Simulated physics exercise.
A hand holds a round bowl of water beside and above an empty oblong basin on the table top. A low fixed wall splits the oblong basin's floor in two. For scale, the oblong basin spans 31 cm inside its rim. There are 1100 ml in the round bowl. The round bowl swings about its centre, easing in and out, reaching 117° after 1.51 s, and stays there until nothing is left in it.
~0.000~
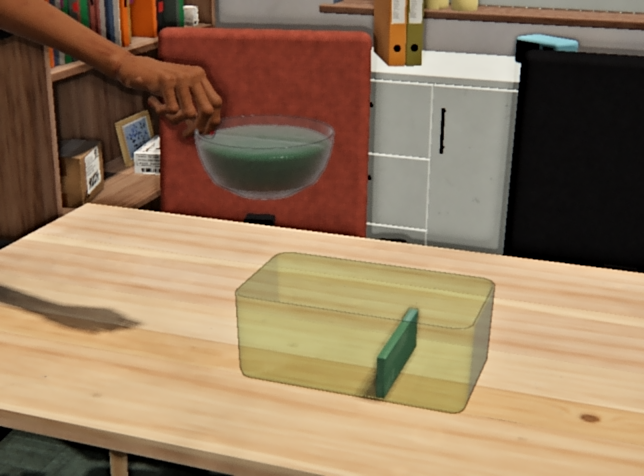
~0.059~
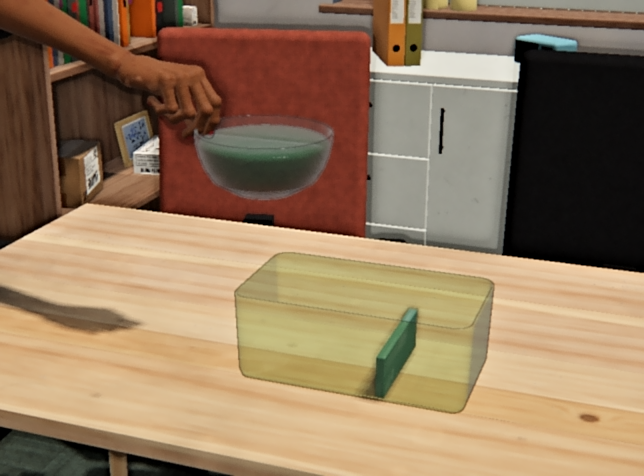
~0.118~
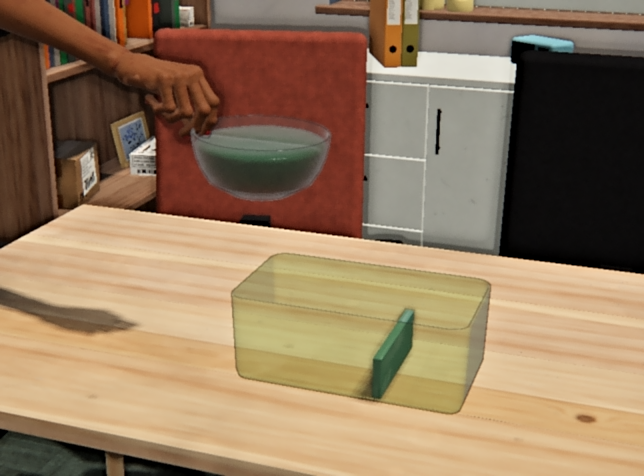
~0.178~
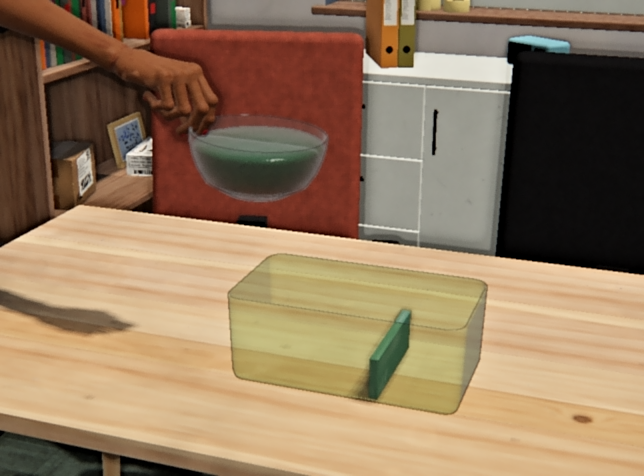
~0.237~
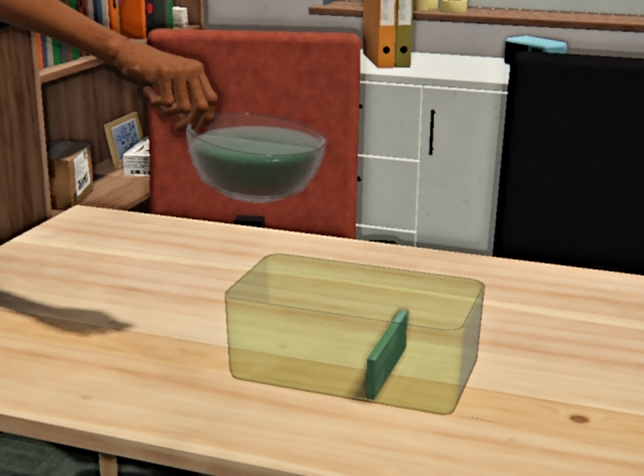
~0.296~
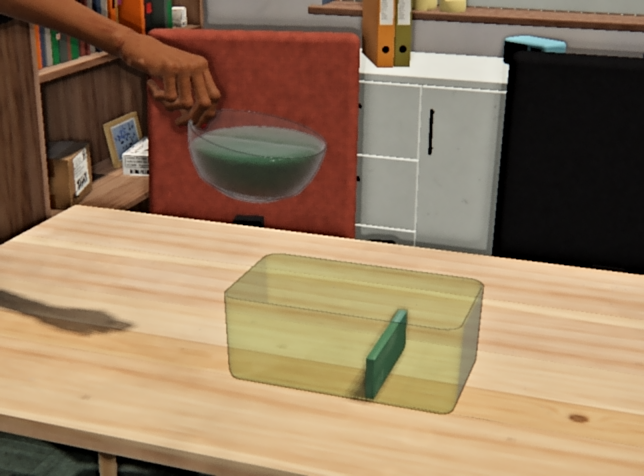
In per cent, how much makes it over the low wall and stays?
Roughly 24 per cent is past the wall.
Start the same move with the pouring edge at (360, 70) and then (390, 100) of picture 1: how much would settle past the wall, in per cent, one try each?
First 75, then 70 per cent.
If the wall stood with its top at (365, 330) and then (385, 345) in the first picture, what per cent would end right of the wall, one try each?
First 70, then 50 per cent.
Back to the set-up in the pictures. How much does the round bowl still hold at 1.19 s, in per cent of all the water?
About 0 per cent.
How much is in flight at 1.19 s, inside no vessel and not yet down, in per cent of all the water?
Near 5 in a hundred.
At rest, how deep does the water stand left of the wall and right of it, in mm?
Left about 28 mm, right about 18 mm.
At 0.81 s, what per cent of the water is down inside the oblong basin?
Near 28 in a hundred.
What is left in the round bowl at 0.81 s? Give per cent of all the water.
Near 36 in a hundred.
Then, 0.81 s in, the tilt is 65° and 37 per cent is still to pour, 18 is left of the wall and 10 right of it.
Then, 1.19 s in, the tilt is 104° and 0 per cent is still to pour, 71 is left of the wall and 23 right of it.
Then, 1.58 s in, the tilt is 117° and 0 per cent is still to pour, 75 is left of the wall and 24 right of it.
Then, 2.01 s in, the tilt is 117° and 0 per cent is still to pour, 75 is left of the wall and 24 right of it.
Finally, 74 per cent lies left of the wall, 24 right of it and 1 outside.
